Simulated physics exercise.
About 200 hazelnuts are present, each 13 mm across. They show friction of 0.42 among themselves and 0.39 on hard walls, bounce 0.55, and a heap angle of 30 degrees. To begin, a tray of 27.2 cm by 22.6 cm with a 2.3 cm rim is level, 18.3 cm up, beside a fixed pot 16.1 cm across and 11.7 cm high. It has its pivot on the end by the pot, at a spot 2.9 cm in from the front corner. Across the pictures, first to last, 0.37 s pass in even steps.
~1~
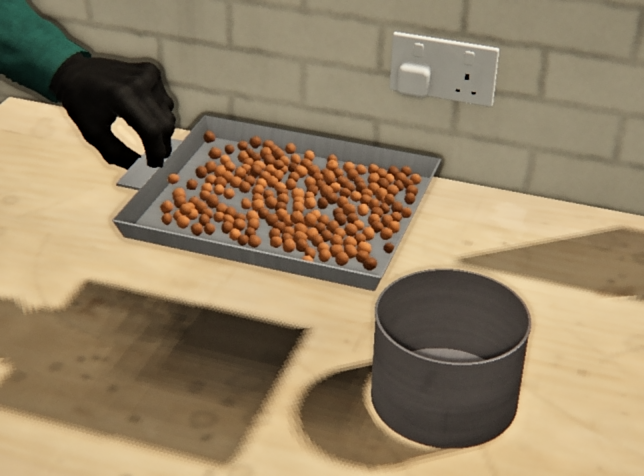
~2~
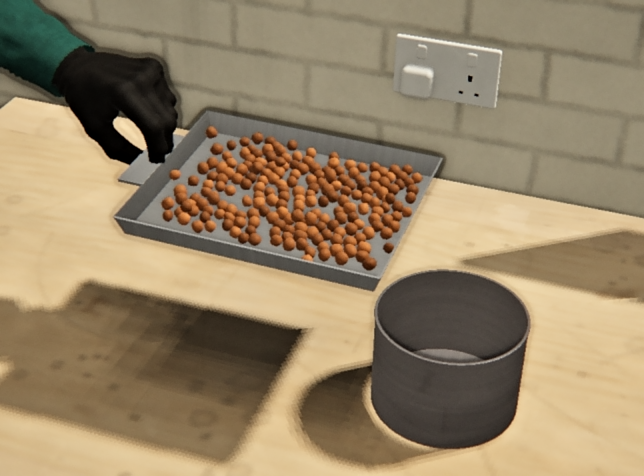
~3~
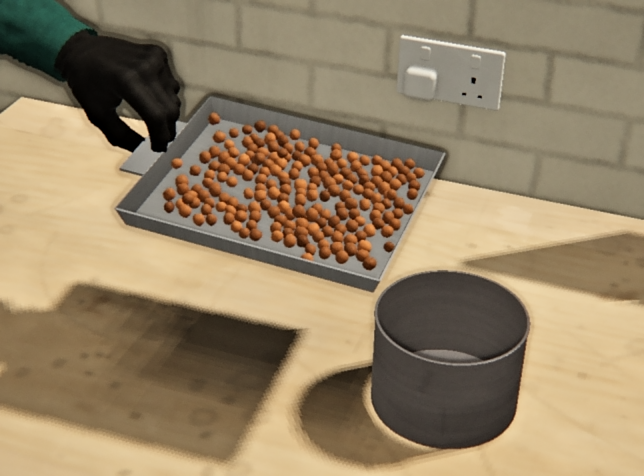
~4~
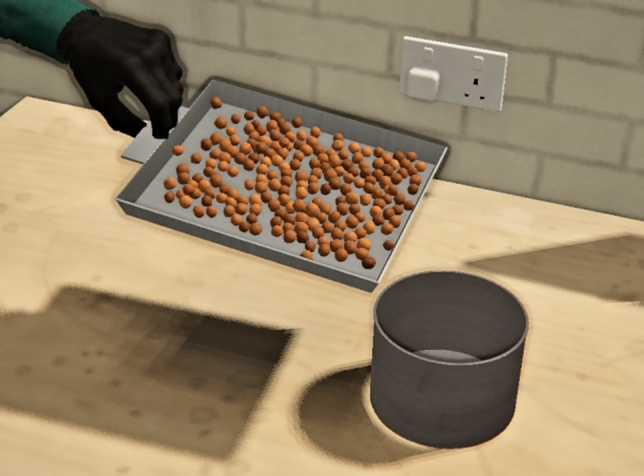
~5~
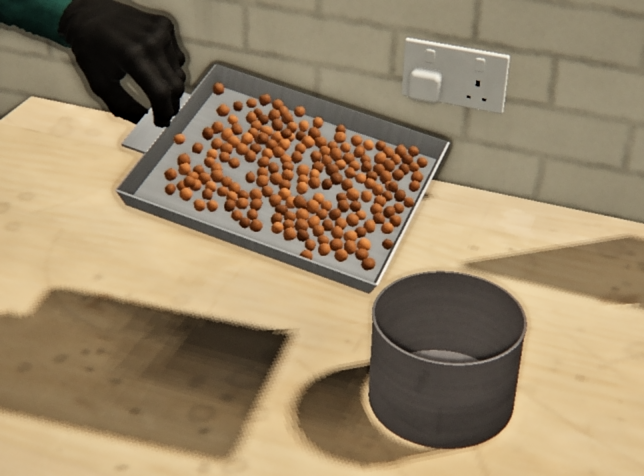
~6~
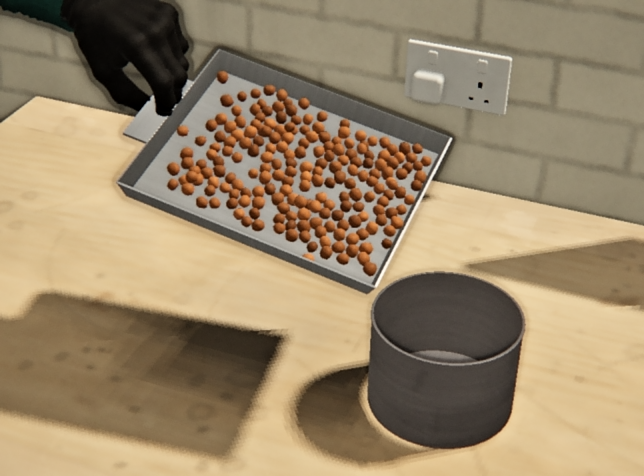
A black-gloved hand gradually raises the left end of a grey tray of brown hazelnuts.
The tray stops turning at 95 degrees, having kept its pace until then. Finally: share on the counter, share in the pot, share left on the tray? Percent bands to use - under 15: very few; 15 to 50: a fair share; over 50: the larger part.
Counter - the larger part, pot - very few, tray - very few.
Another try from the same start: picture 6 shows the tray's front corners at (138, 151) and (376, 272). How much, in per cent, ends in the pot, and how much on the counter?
Pot 50 % / counter 50 %.
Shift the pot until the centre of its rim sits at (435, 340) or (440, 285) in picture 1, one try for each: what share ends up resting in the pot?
Close to 65 in a hundred, then close to 0 in a hundred.
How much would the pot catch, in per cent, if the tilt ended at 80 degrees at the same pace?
You'd end up with some 10 % in the pot.
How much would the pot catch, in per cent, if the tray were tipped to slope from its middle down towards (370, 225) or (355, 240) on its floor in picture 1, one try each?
Near 60 and 65 per cent, in that order.
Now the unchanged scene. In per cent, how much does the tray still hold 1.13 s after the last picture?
About 85 per cent.
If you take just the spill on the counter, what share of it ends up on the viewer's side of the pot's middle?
Some 100 per cent.
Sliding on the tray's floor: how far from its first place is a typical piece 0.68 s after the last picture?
Some 5 cm.
Then, 0.68 s after the last picture, tilt 53 degrees; the tray holds 100 %, the pot 0 %.
Then, 1.13 s after the last picture, tilt 78 degrees; the tray holds 85 %, the pot 0 %.
Then, 1.66 s after the last picture, tilt 95 degrees; the tray holds 0 %, the pot 5 %.
In the end, counter 95 %, pot 5 %, tray 0 %.
